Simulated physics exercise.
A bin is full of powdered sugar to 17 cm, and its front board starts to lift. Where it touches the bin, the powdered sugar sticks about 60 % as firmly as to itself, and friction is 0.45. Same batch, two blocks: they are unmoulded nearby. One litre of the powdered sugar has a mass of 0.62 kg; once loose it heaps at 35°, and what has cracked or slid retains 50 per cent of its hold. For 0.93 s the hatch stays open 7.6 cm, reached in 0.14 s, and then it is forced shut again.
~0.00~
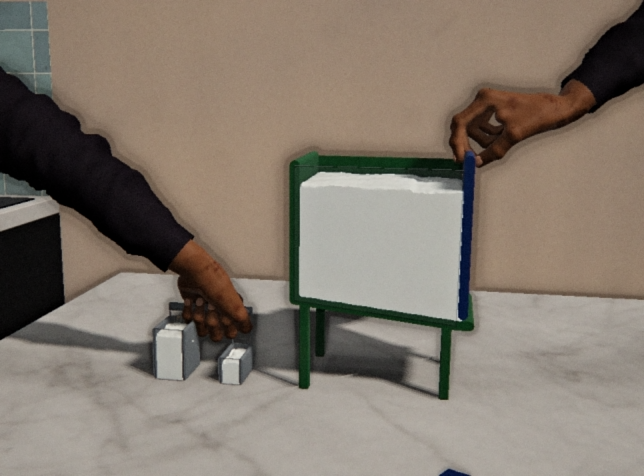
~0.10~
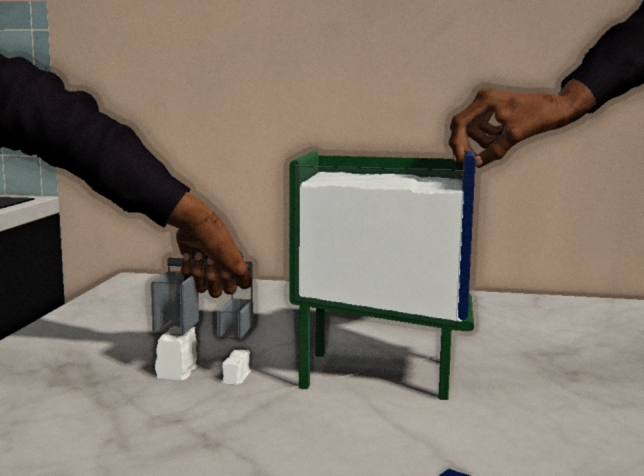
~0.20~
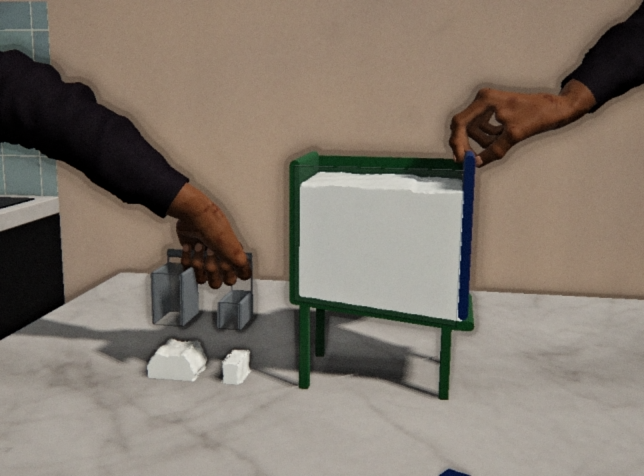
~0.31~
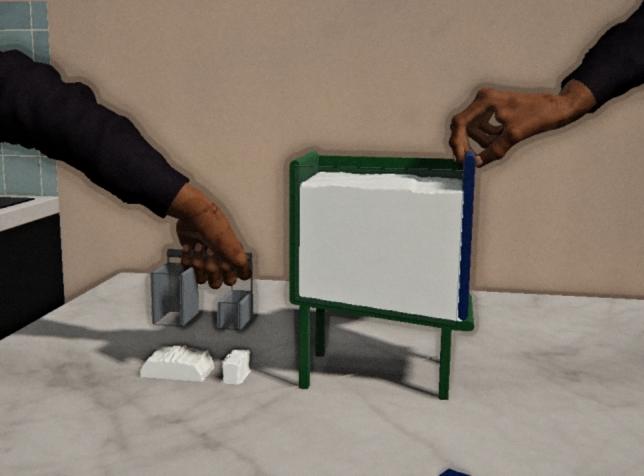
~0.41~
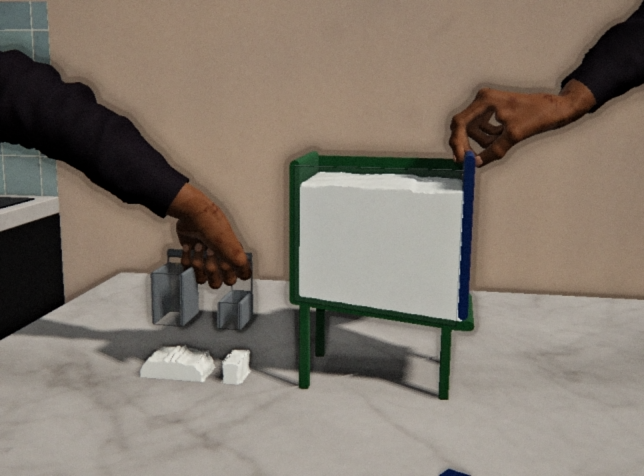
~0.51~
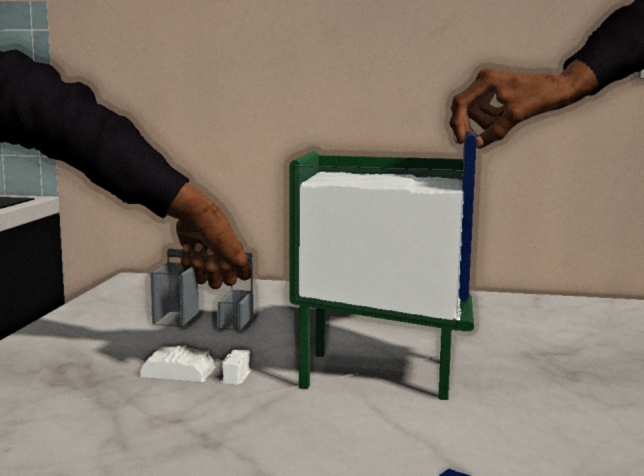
A hand lifted two small moulds off white powdery blocks, and the taller block slumped into a low heap while the smaller stayed standing; then another hand slightly raised the full green bin's blue board.
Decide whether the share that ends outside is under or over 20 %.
Result: Higher than 20 per cent.
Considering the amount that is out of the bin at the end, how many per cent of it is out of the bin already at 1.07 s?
About 40 %.
After 0.77 s, the hatch is 7.6 cm open and 2 % is out.
After 1.07 s, the hatch is 7.6 cm open and 11 % is out.
After 1.37 s, the hatch is 7.6 cm open and 19 % is out.
After 1.68 s, the hatch is 1.8 cm open and 29 % is out.
After 1.91 s, at the end, the hatch is shut and 30 % is out.
